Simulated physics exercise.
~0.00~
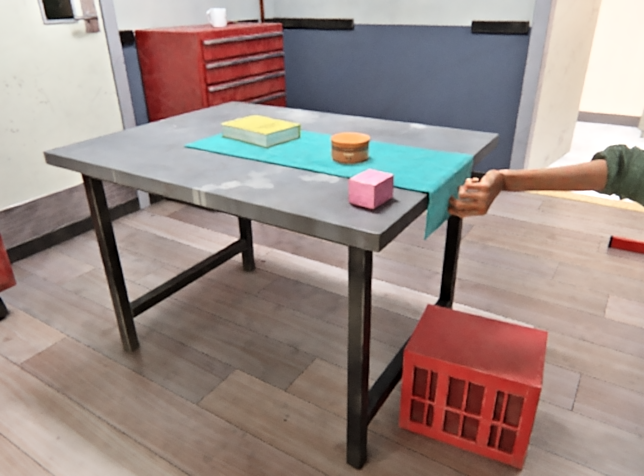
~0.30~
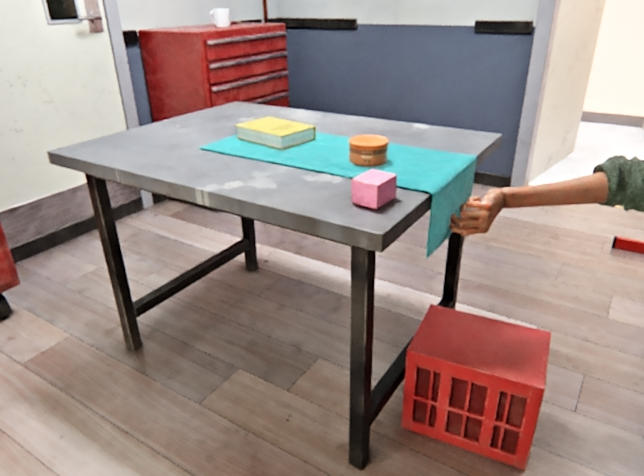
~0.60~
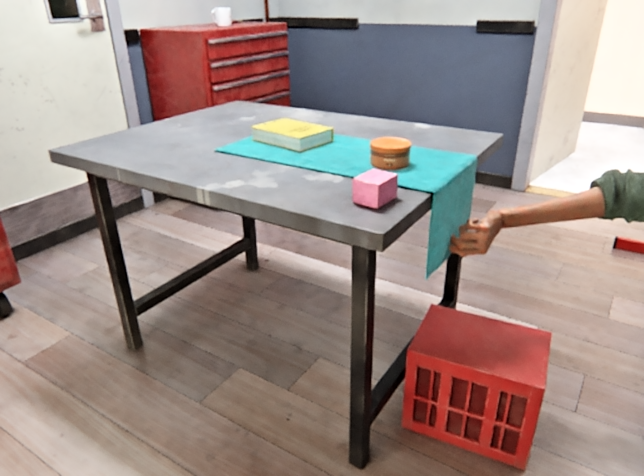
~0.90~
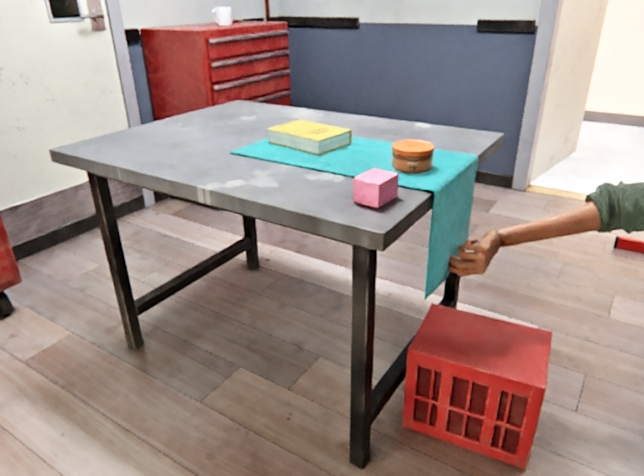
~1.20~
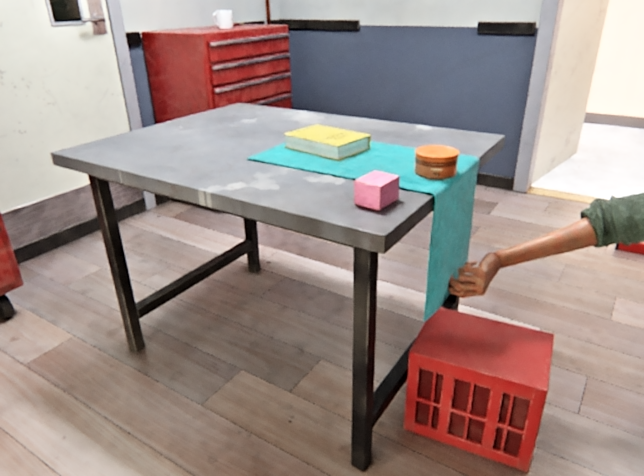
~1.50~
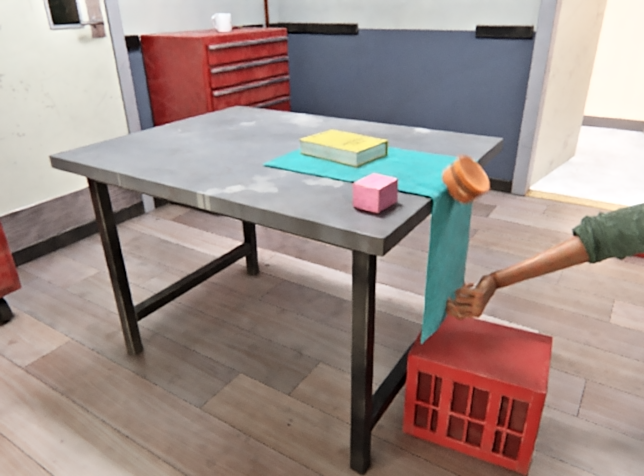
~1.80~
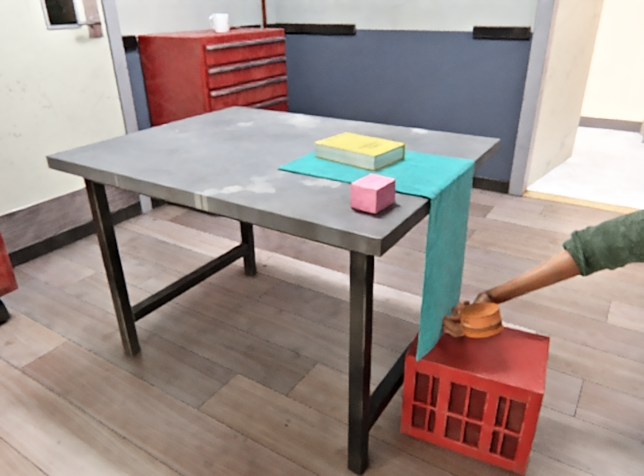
On a gray workbench, a hand tugged a turquoise cloth over the right end, drawing a yellow book and a round orange tub along until the tub tipped off and landed on the red crate below, while the pink block stayed put.
